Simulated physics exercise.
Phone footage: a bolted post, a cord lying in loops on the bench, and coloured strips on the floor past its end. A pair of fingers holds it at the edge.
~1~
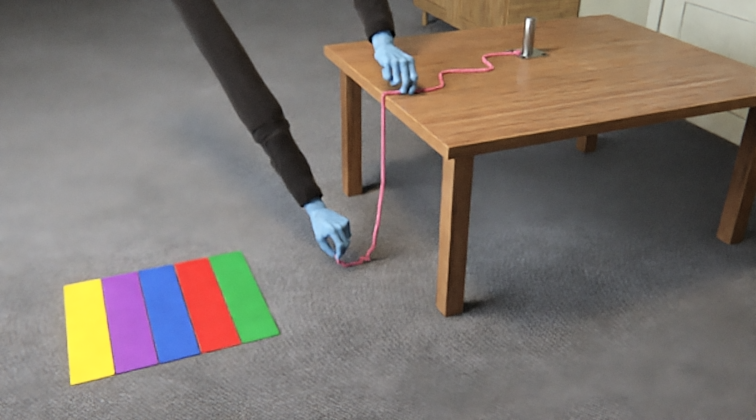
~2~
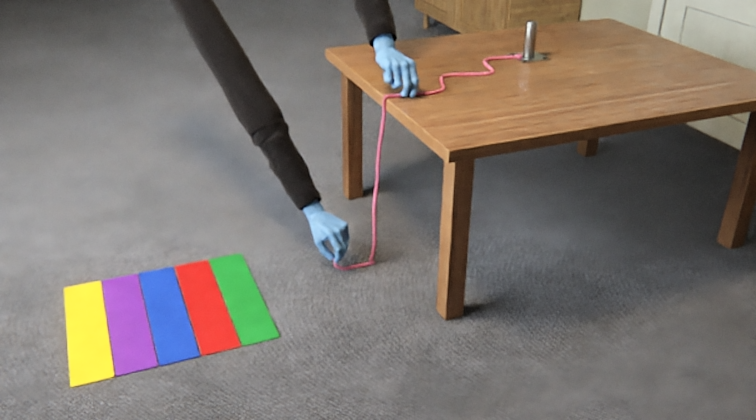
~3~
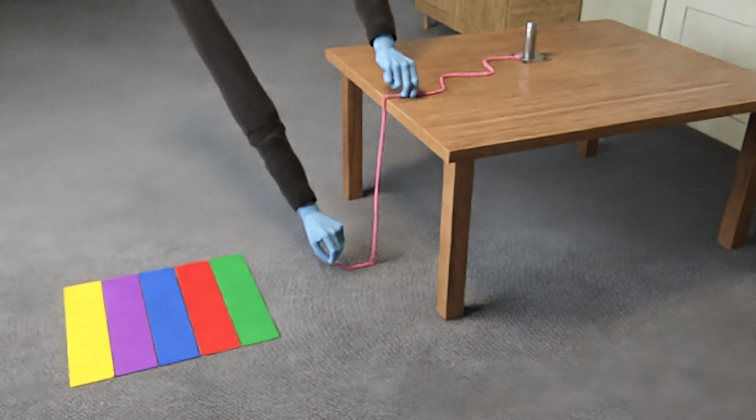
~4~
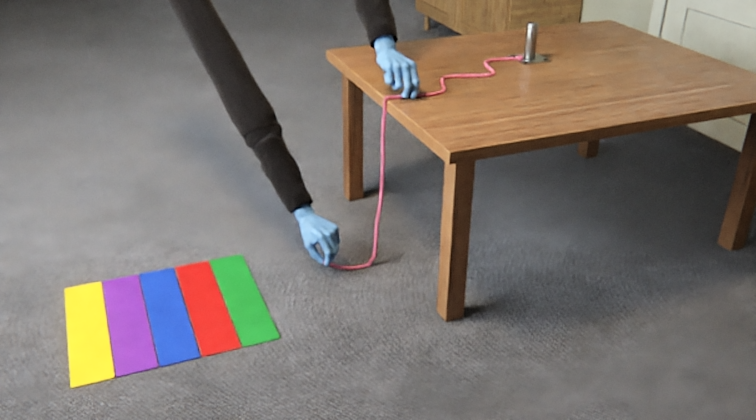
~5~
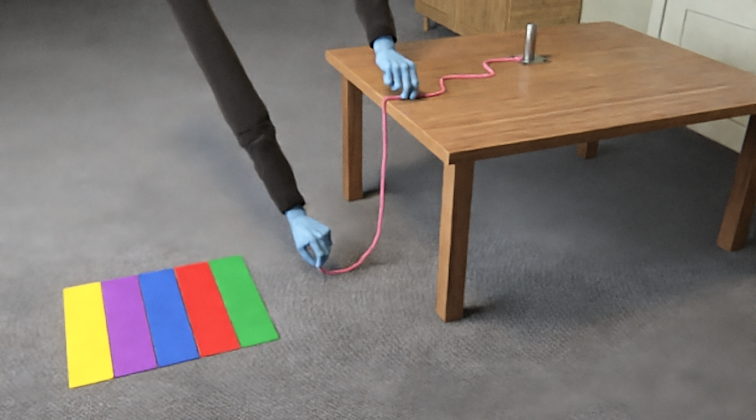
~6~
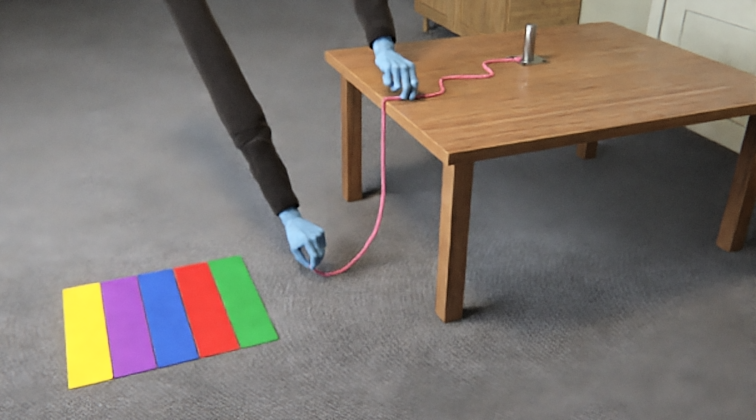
In a carpeted room, one gloved hand holds a pink cord at the edge of a wooden table while another, near the floor, draws the cord's lower end slightly left toward five coloured strips.
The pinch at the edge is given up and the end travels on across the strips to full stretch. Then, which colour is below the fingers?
The blue one is below them.
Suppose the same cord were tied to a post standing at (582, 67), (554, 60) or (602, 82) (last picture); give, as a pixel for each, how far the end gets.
(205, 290), (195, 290) and (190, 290), in that order.
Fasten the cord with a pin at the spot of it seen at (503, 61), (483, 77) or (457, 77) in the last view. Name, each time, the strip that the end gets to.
Per pin spot: Blue / red / red.
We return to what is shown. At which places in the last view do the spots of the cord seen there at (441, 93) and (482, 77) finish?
One ends up around (387, 93), the other around (453, 77).
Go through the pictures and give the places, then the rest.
End (336, 256); green (254, 321); red (215, 331); blue (176, 340); purple (134, 350); yellow (91, 360), in the first picture.
End (334, 259); cord through (489, 59) (473, 74) (442, 91) (384, 114) (377, 187) (374, 249), in the second picture.
End (329, 260), in the third picture.
End (324, 262); cord through (490, 61) (474, 76) (442, 92) (385, 115) (382, 187) (375, 250), in the fourth picture.
End (316, 264), in the fifth picture.
End (310, 266); cord through (489, 62) (473, 77) (441, 93) (384, 116) (384, 188) (365, 250), in the sixth picture.
Soon after, end near (215, 286); over red.
Then, end near (179, 293); over blue.
At full stretch, end near (158, 297); over blue. The blue one.
